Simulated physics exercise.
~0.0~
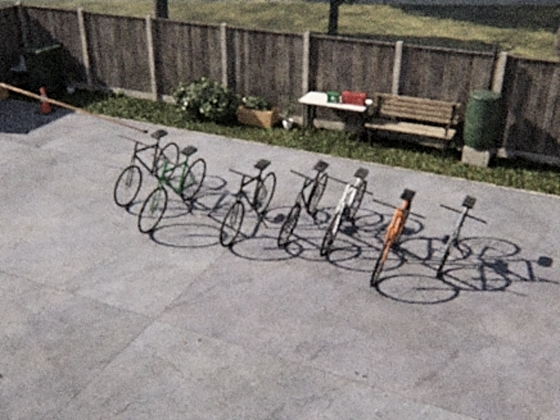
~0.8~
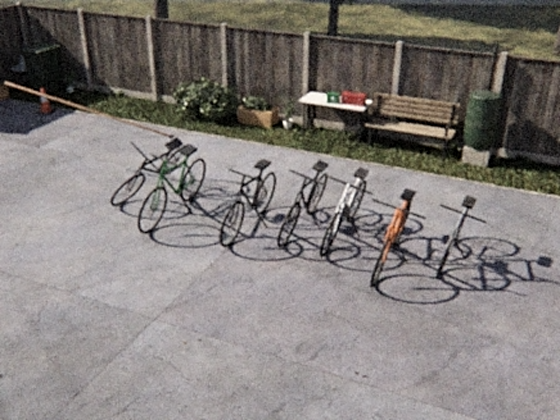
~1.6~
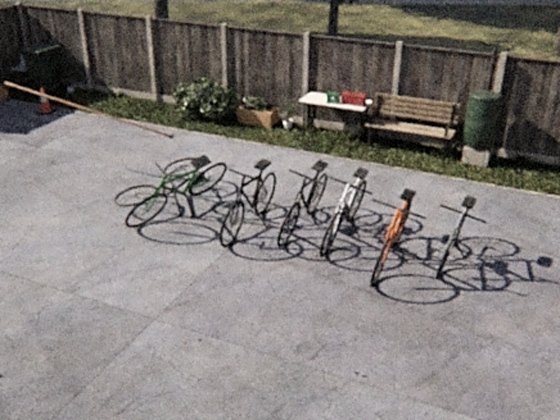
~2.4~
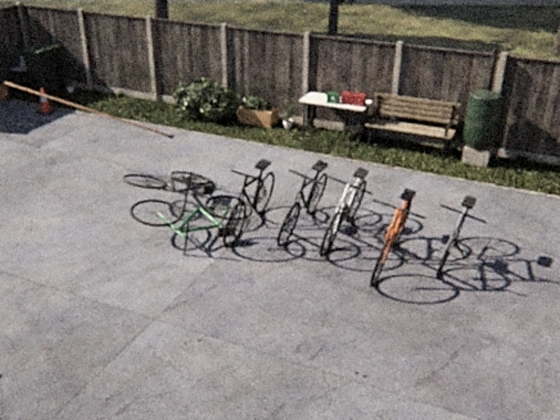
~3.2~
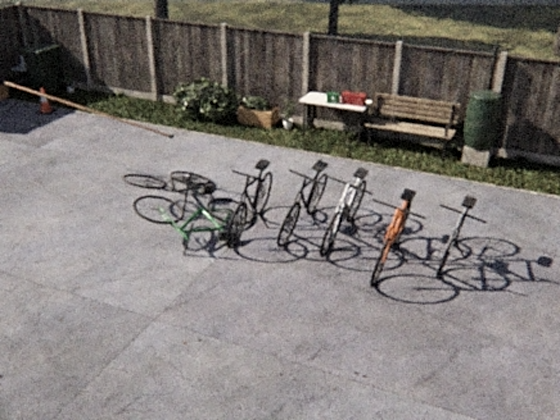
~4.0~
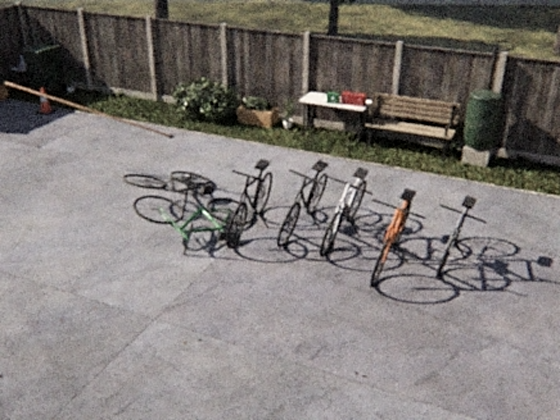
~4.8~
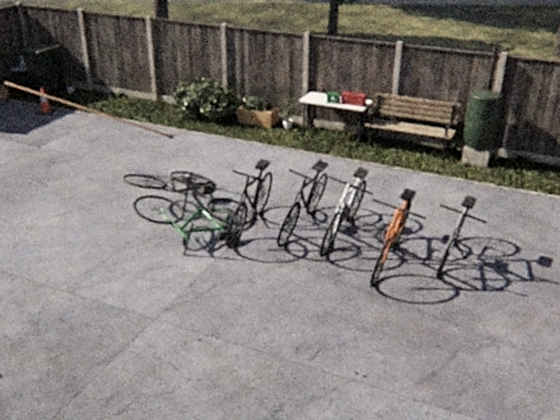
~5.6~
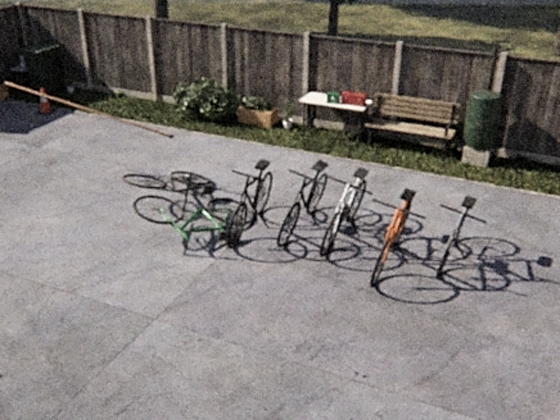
A row of seven bicycles stands on grey paving in a sunlit yard, seen from above, with a green one second from the left and an orange one near the right. Behind them are a wooden fence, a bench, a small table and a dark green bin, while a long pole lies at the upper left. The dark bicycle at the left end tips rightward into the green one. It goes down, and the green bicycle topples after it, landing flat beside the next bicycle. The remaining five, including the orange one, stay upright, and everything comes to rest.
